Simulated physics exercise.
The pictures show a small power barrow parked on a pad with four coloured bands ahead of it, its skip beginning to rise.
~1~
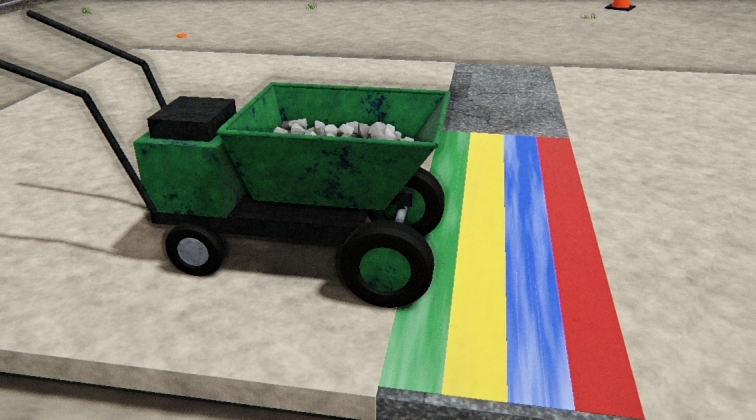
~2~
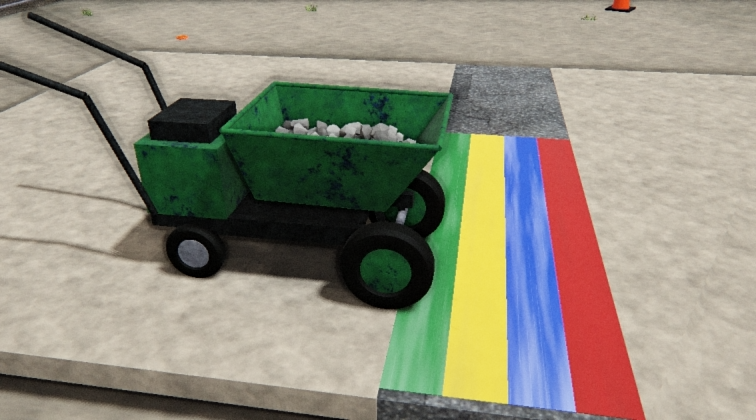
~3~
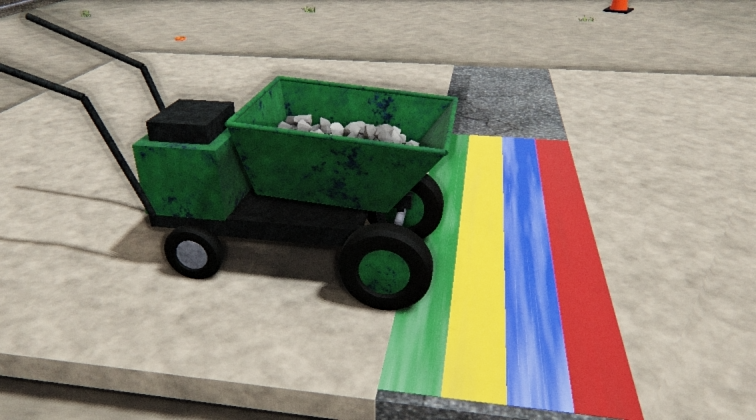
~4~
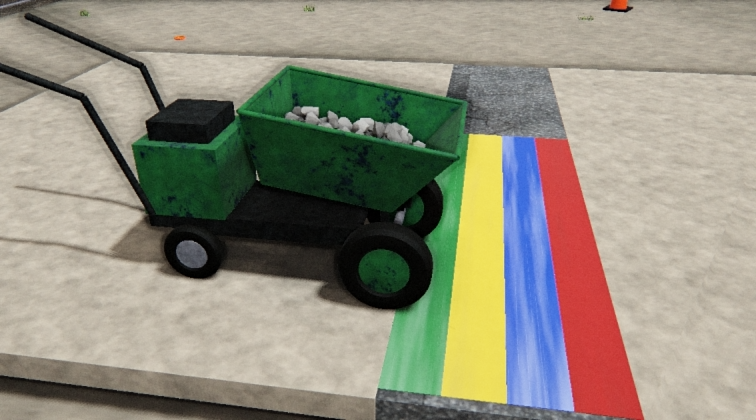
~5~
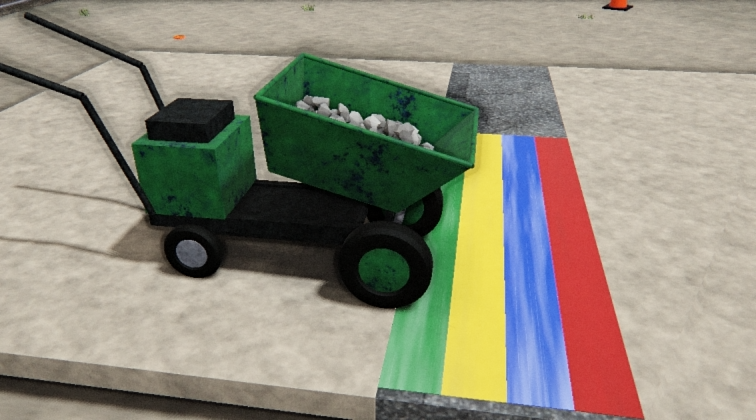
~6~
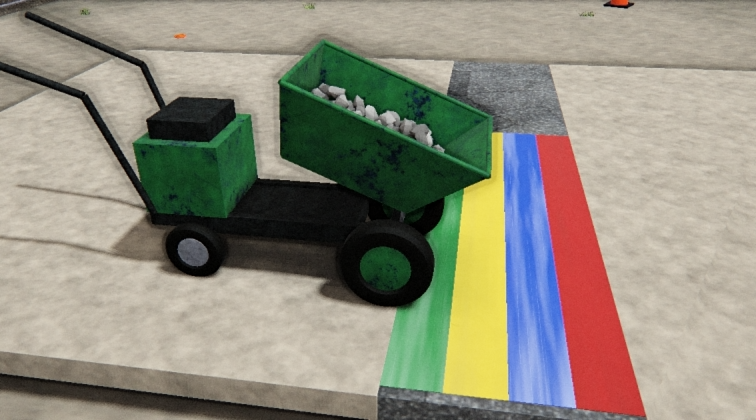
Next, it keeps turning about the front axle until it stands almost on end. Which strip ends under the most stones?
The heap favours the red strip.
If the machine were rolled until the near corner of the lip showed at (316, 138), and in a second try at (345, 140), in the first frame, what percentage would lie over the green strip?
In turn 20 and 0 in a hundred.
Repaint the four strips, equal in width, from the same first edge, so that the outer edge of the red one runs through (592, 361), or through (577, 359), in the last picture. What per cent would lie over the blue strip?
Near 0 % and 0 %.
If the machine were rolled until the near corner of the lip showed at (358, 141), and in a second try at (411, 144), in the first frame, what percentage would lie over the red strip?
In turn 10 and 30 in a hundred.
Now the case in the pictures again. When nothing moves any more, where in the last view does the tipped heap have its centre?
Around (574, 272).
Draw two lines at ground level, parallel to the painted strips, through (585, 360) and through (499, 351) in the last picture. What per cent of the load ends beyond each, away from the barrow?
In turn 40 and 70 in a hundred.
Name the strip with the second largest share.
It is the strip in blue.
Soon after the last picture, skip tipped steeply; all in the skip.
A little later, skip tipped right over; most in the skip; a small part over the blue strip; a small part over the red strip.
Later still, skip tipped right over; about a third in the skip; about a quarter over the blue strip; about a third over the red strip; a small part off the paint.
At rest, skip tipped right over; about a third in the skip; none over the green strip; none over the yellow strip; about a quarter over the blue strip; about a third over the red strip; a small part off the paint.
